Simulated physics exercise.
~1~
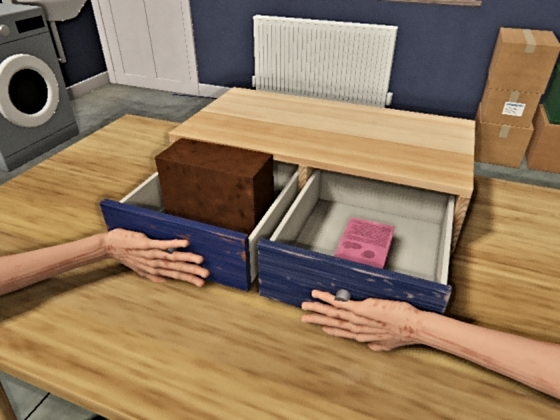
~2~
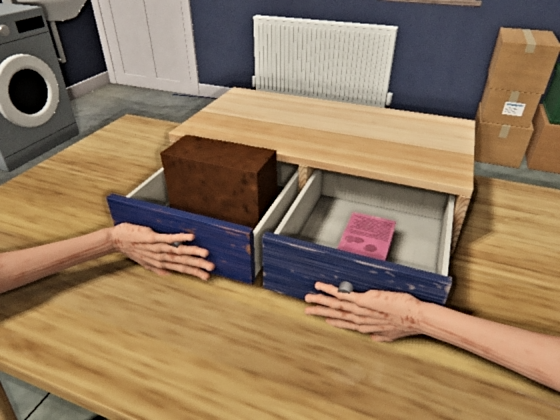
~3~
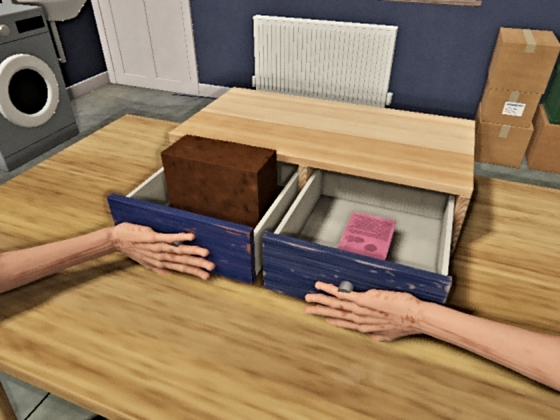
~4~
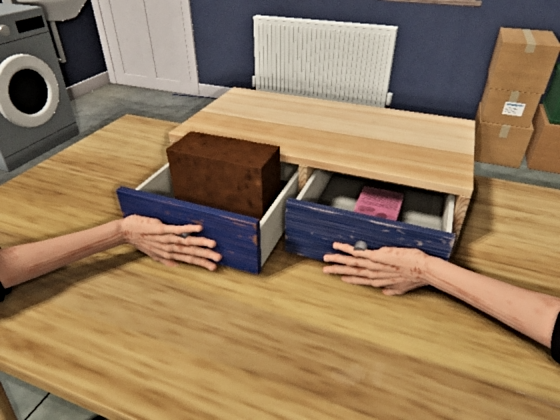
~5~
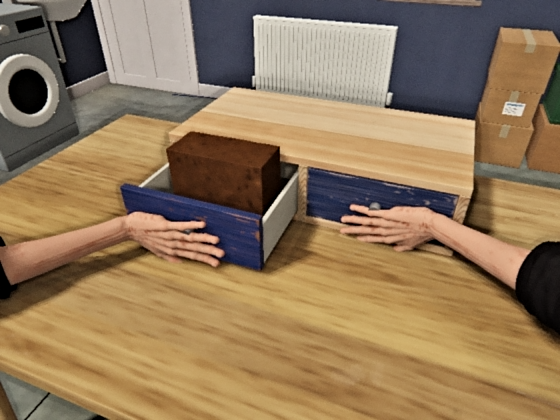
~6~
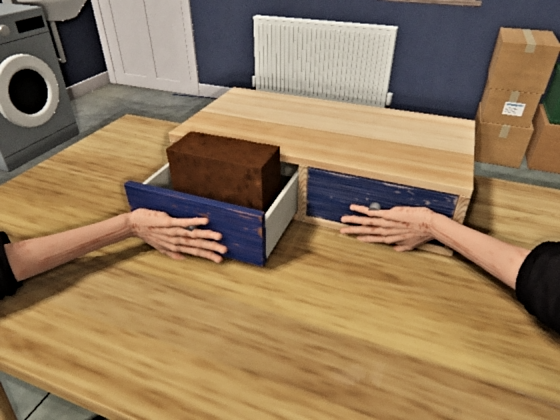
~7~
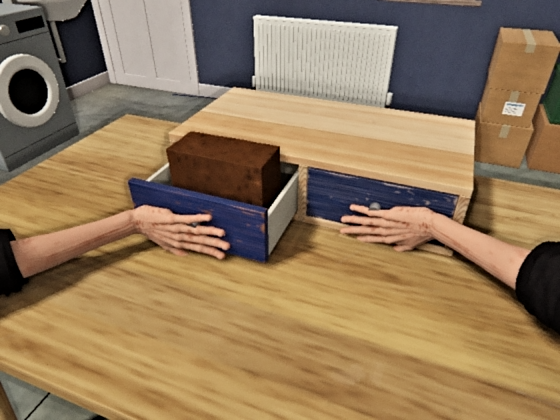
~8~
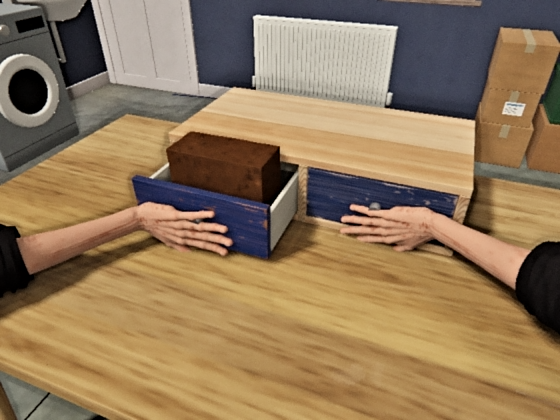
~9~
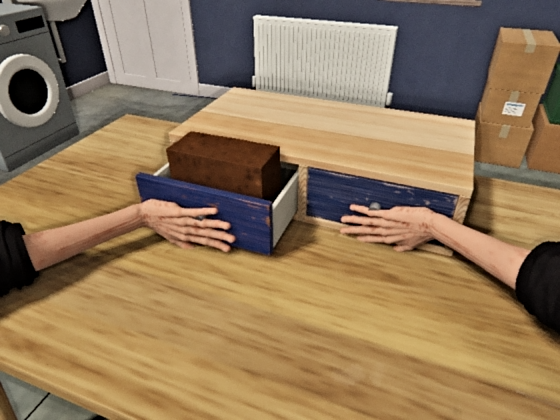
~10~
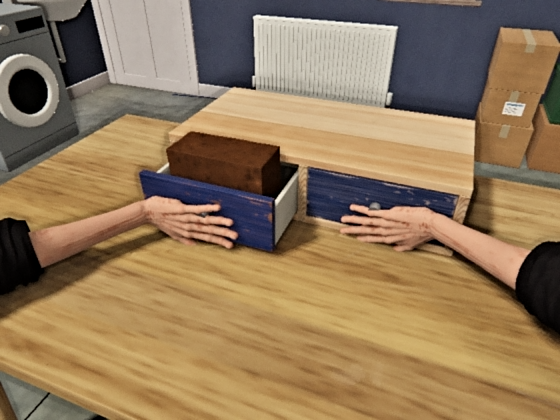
Two blue-fronted drawers stand open in a small wooden chest on a wooden table, seen from above and in front, with a washing machine, a white radiator and cardboard boxes behind. The left drawer holds a tall brown brick and the right one a small pink packet, and a hand rests against each front. Both hands push, and the right drawer slides in, hiding the packet, until it shuts flush. The left drawer moves inward more slowly, its brick standing upright above the sides. It ends still partly open, with both hands on the fronts.
